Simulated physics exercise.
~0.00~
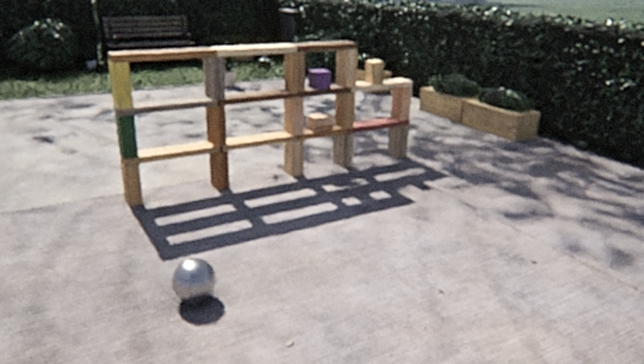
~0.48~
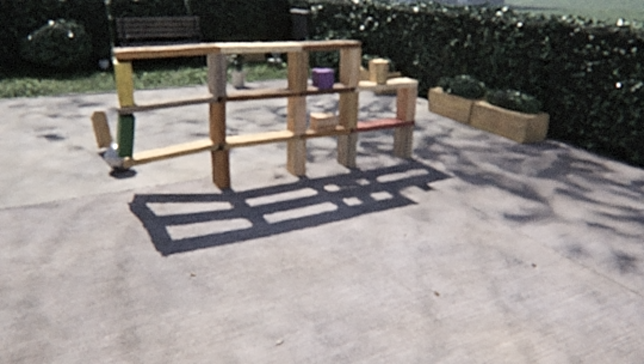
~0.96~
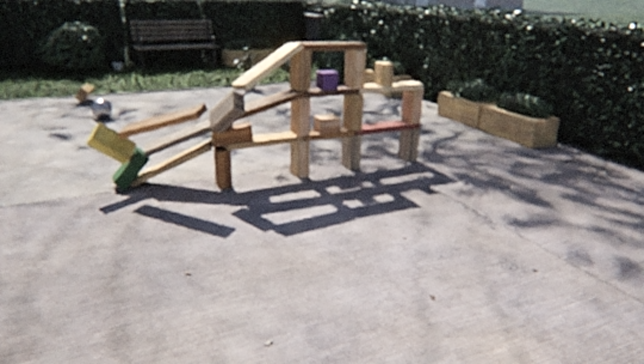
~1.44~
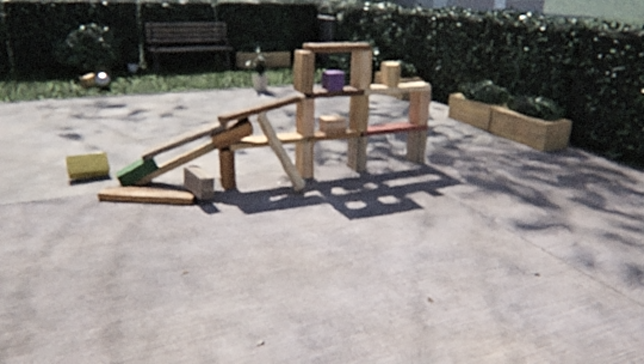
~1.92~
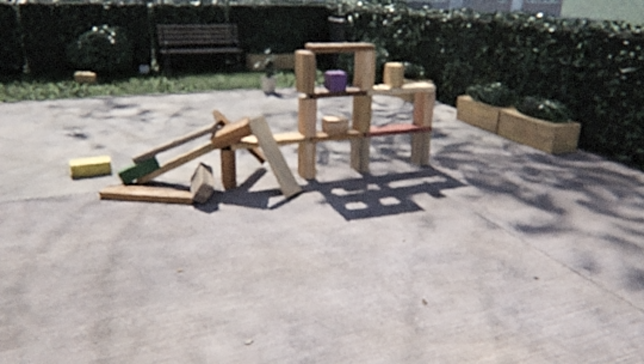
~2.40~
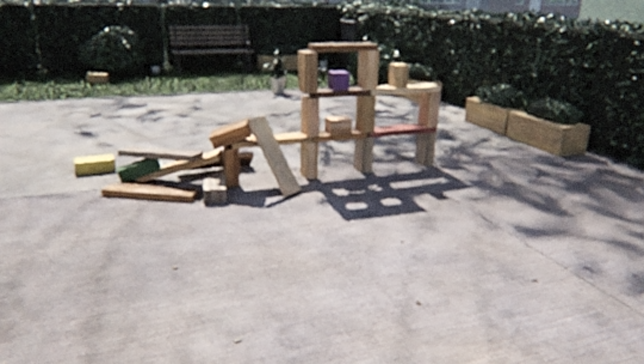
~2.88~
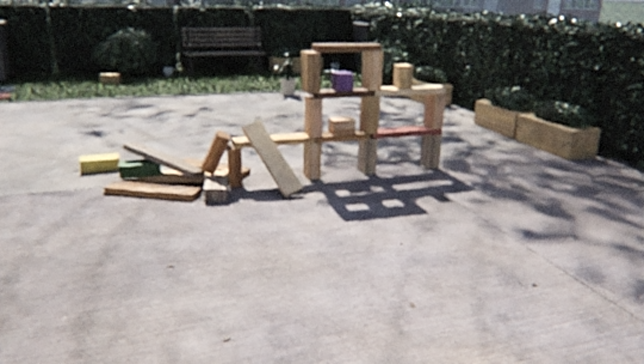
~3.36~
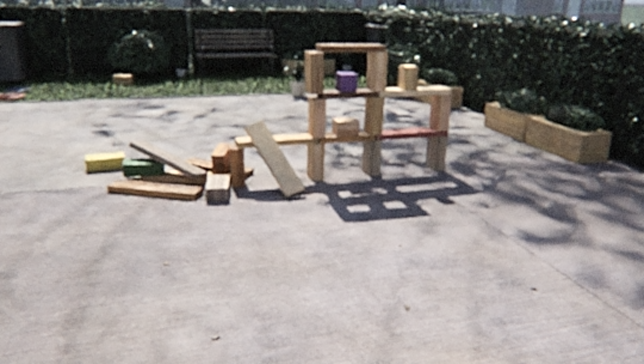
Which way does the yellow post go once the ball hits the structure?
The yellow post moves down and ends up lying on the ground at the left.
A steel ball knocks down the left side of a wooden block structure, leaving the right standing.
